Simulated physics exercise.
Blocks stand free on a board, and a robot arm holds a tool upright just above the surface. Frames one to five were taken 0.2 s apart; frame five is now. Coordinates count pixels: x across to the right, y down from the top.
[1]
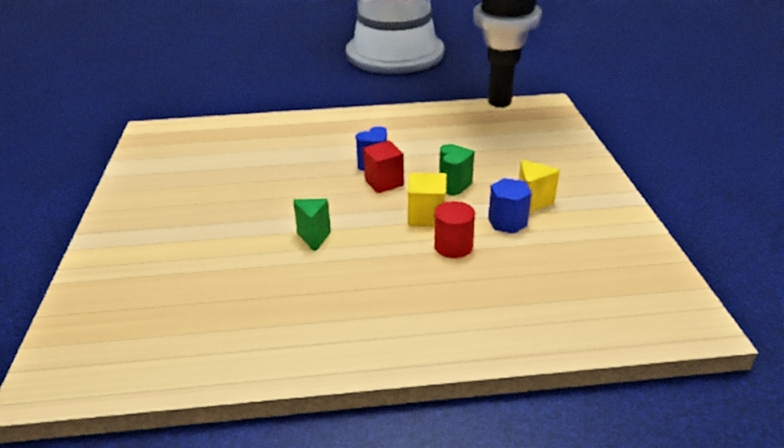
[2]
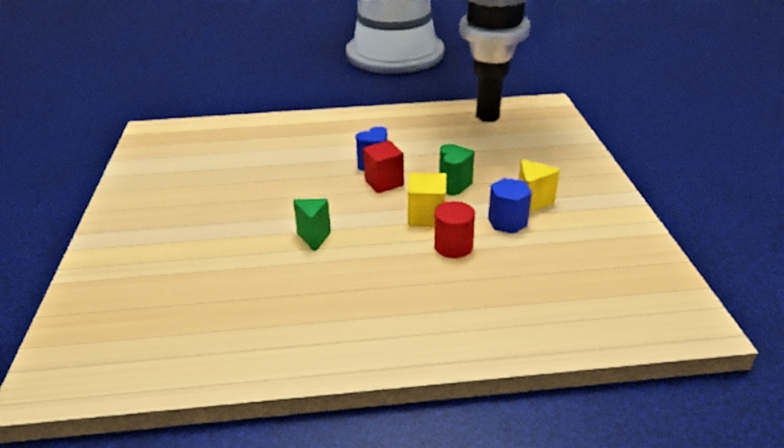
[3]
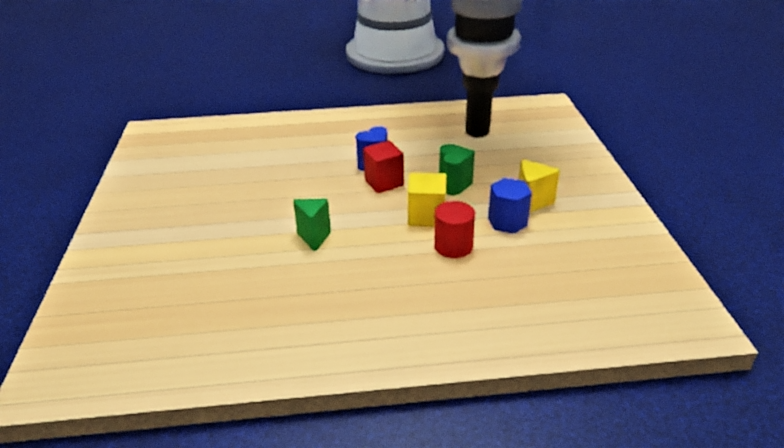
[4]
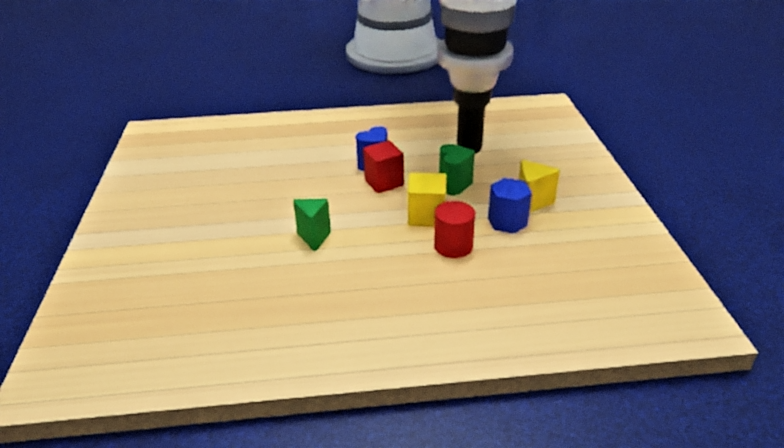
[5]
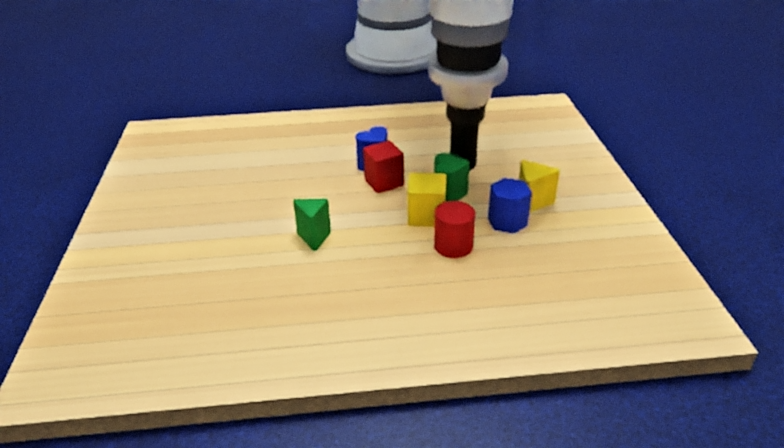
On a wooden board, a robot arm moving its upright black tool forward and left, slightly nudging the green heart-shaped block among coloured blocks.
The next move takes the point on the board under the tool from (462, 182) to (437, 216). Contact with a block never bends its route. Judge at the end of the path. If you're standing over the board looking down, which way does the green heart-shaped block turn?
The answer is counter-clockwise.
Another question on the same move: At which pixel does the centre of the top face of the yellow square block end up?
When the path ends, it will be at (400, 211).
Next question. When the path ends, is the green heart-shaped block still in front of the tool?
I'd say yes.
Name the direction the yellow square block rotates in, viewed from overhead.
It swings round clockwise.
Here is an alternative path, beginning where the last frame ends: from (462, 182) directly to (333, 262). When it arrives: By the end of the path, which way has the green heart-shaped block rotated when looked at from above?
Prediction: Counterclockwise.
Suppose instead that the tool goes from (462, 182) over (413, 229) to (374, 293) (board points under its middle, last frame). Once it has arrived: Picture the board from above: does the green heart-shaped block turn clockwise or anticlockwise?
It goes anticlockwise.
What follows on the original path. Halfway along, tool at (451, 183); yellow square block at (421, 195), turned 55° clockwise; green heart-shaped block at (444, 181), turned 30° anticlockwise.
At the end, tool at (438, 199); yellow square block at (400, 211), turned 60° clockwise; green heart-shaped block at (428, 198), turned 25° anticlockwise; red round block at (455, 216); blue six-sided block in place.
